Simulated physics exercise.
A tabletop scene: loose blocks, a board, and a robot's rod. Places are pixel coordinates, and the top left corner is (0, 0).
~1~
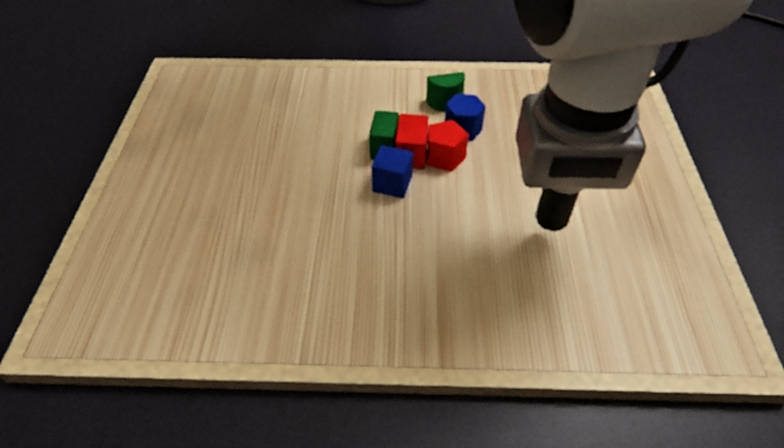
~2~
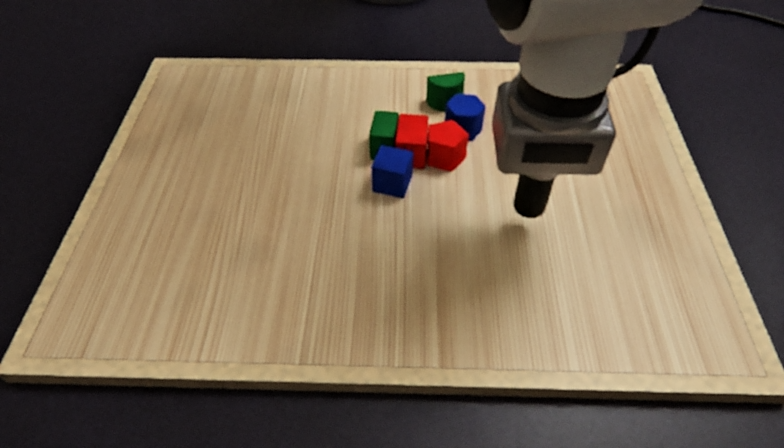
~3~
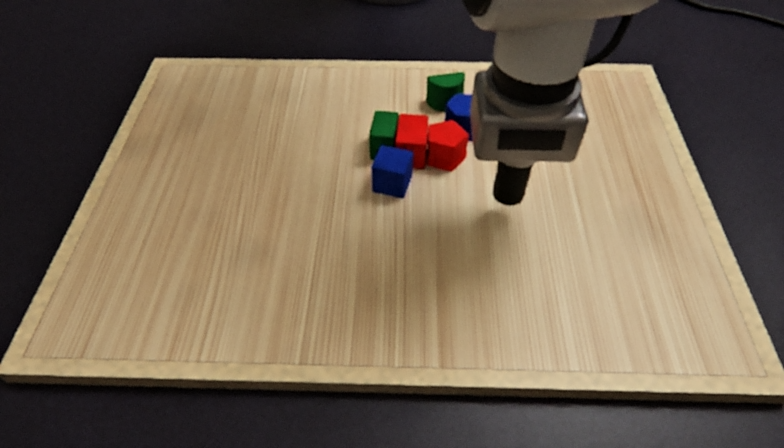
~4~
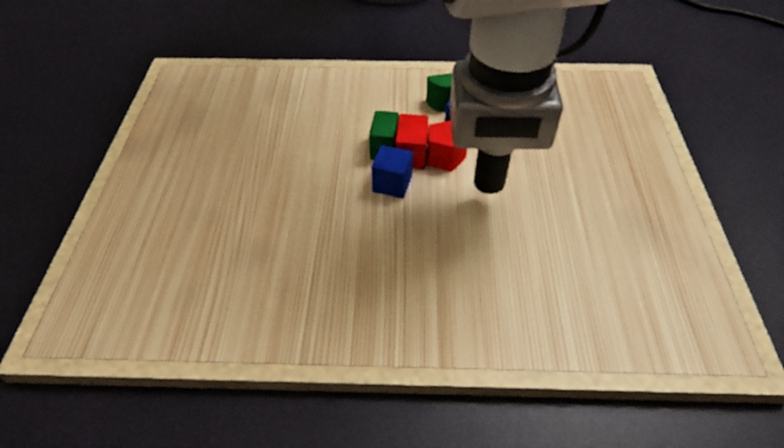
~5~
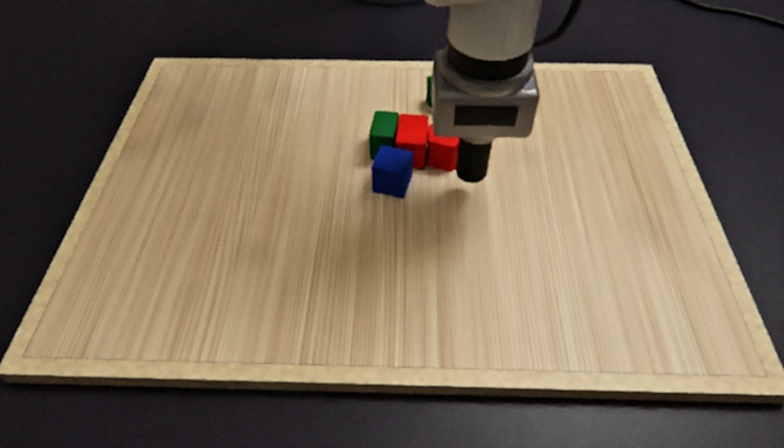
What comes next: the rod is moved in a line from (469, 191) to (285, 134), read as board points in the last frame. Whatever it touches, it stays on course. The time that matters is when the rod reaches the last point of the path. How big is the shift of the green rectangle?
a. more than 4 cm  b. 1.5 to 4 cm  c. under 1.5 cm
My answer is option b.
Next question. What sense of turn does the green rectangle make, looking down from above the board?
Looking down, it rotates clockwise.
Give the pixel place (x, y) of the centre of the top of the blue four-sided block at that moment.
Expect it around (359, 157).
One third of the way, rod at (402, 153); green rectangle at (380, 121); blue four-sided block at (375, 158), turned 45° anticlockwise; red rectangle at (408, 121).
Two thirds of the way, rod at (340, 134); green rectangle at (360, 110), turned 90° clockwise; blue four-sided block at (359, 157), turned 90° anticlockwise; red rectangle at (406, 118), turned 10° clockwise.
At the end, rod at (282, 116); green rectangle at (359, 110), turned 95° clockwise; blue four-sided block at (359, 157), turned 90° anticlockwise; red rectangle at (406, 118), turned 10° clockwise; red pentagon unmoved.
